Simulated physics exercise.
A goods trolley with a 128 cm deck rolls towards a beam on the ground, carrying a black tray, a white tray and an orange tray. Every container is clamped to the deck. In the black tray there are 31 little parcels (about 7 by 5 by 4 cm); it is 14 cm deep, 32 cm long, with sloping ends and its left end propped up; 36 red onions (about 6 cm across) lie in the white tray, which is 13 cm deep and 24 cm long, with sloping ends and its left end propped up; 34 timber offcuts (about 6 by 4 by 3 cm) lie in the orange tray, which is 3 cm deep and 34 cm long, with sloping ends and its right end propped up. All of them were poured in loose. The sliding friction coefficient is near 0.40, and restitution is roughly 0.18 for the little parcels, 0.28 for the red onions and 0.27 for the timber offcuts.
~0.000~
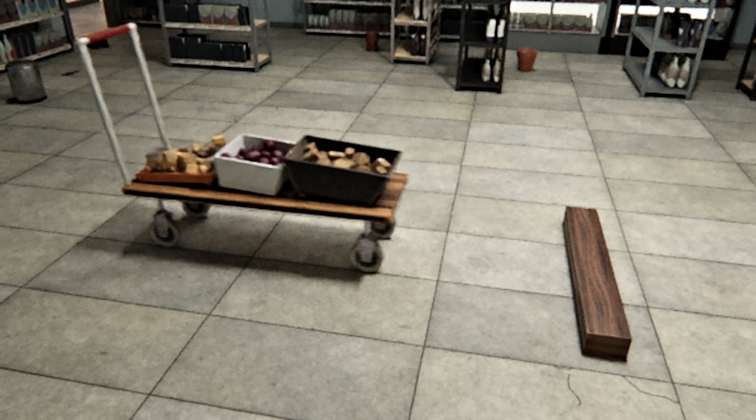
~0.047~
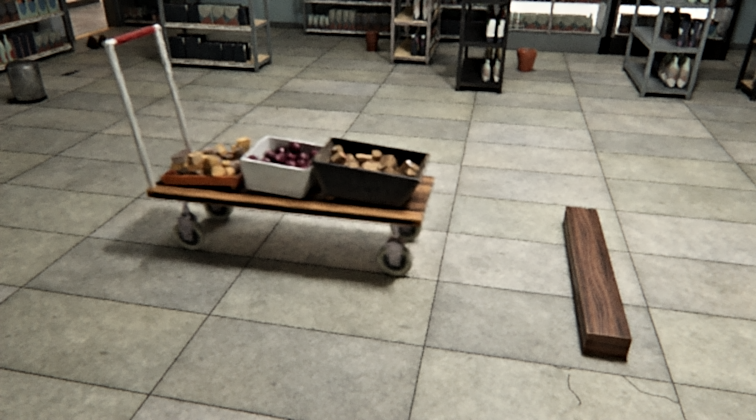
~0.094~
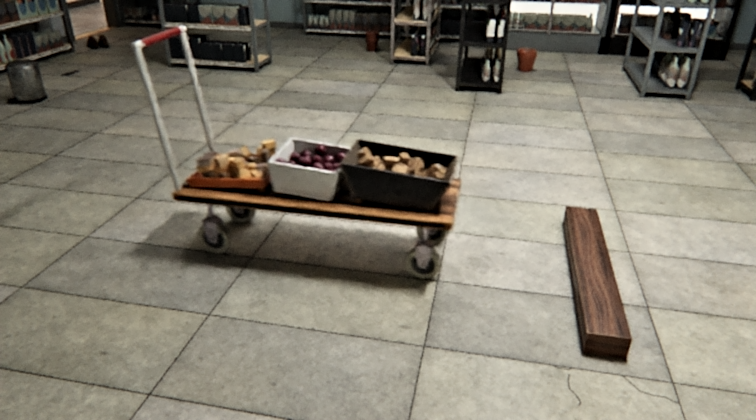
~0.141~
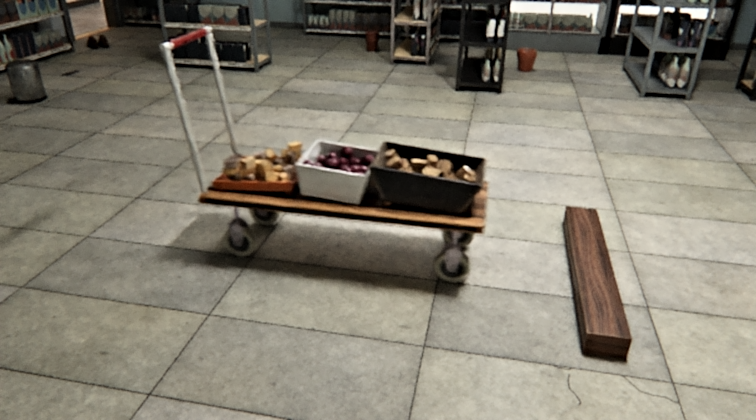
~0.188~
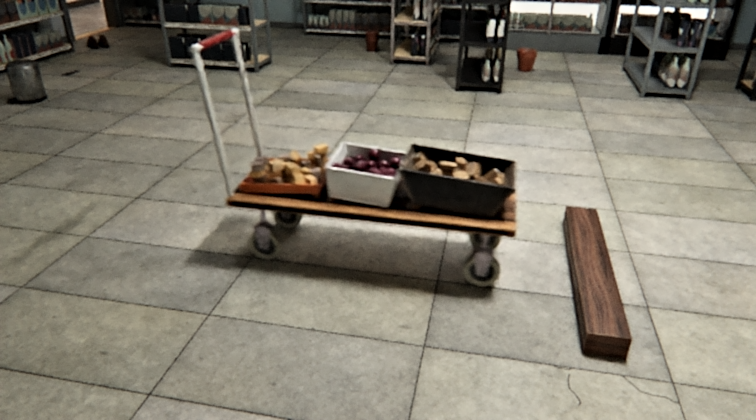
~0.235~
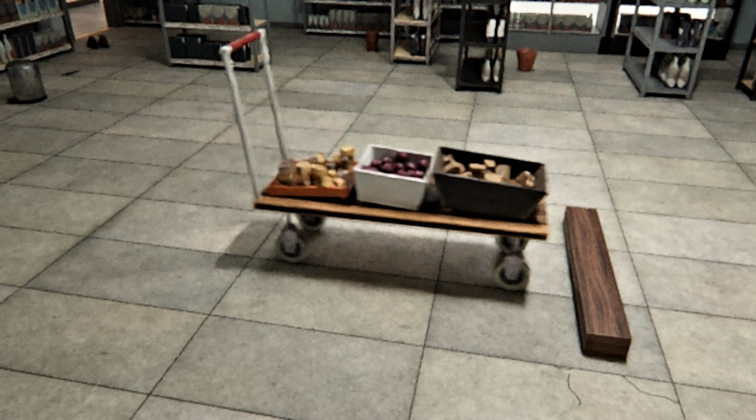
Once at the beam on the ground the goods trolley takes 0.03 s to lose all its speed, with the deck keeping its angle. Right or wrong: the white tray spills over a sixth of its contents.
Wrong, under a sixth spills.
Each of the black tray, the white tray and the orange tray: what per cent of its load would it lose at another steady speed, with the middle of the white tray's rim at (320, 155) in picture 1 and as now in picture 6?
Result - black tray: 0 per cent; white tray: 0 per cent; orange tray: 20 per cent.
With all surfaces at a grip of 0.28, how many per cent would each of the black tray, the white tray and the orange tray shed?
Black tray 10, white tray 10, orange tray 30 per cent.
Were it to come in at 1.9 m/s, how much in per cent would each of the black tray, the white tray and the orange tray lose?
In that case the black tray sheds 0 per cent of its load, the white tray 0 per cent, and the orange tray 20 per cent.
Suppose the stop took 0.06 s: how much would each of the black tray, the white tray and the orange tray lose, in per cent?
With that change, black tray 10 per cent, white tray 0 per cent, orange tray 40 per cent.
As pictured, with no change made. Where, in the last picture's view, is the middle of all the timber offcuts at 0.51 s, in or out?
The middle is around (383, 179).
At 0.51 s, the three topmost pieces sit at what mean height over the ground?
Close to 60 cm up.
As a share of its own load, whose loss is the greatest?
That's the orange tray.
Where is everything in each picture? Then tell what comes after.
In the first frame (places track the rim corner closest to us here), white tray (278, 168); orange tray (210, 174); 85 cm to go; all still inside.
In the second frame, white tray (306, 170); orange tray (236, 177); 72 cm to go.
In the third frame, white tray (335, 173); orange tray (263, 179); 59 cm to go.
In the fourth frame, white tray (364, 176); orange tray (291, 182); 46 cm to go.
In the fifth frame, white tray (394, 179); orange tray (319, 185); 33 cm to go.
In the sixth frame, white tray (425, 181); orange tray (348, 188); 20 cm to go; all still inside.
After 0.29 s, contact.
After 0.39 s, the black tray has all 31, the white tray has all 36 and the orange tray is down by 4 of 34.
After 0.51 s, the black tray has all 31, the white tray has all 36 and the orange tray is down by 10 of 34.
After 0.74 s, the black tray is down by 3 of 31, the white tray has all 36 and the orange tray is down by 12 of 34.
Final count (at 1.24 s), the black tray is down by 3 of 31, the white tray has all 36 and the orange tray is down by 13 of 34. Asked share, 0 of 36, 0 per cent.
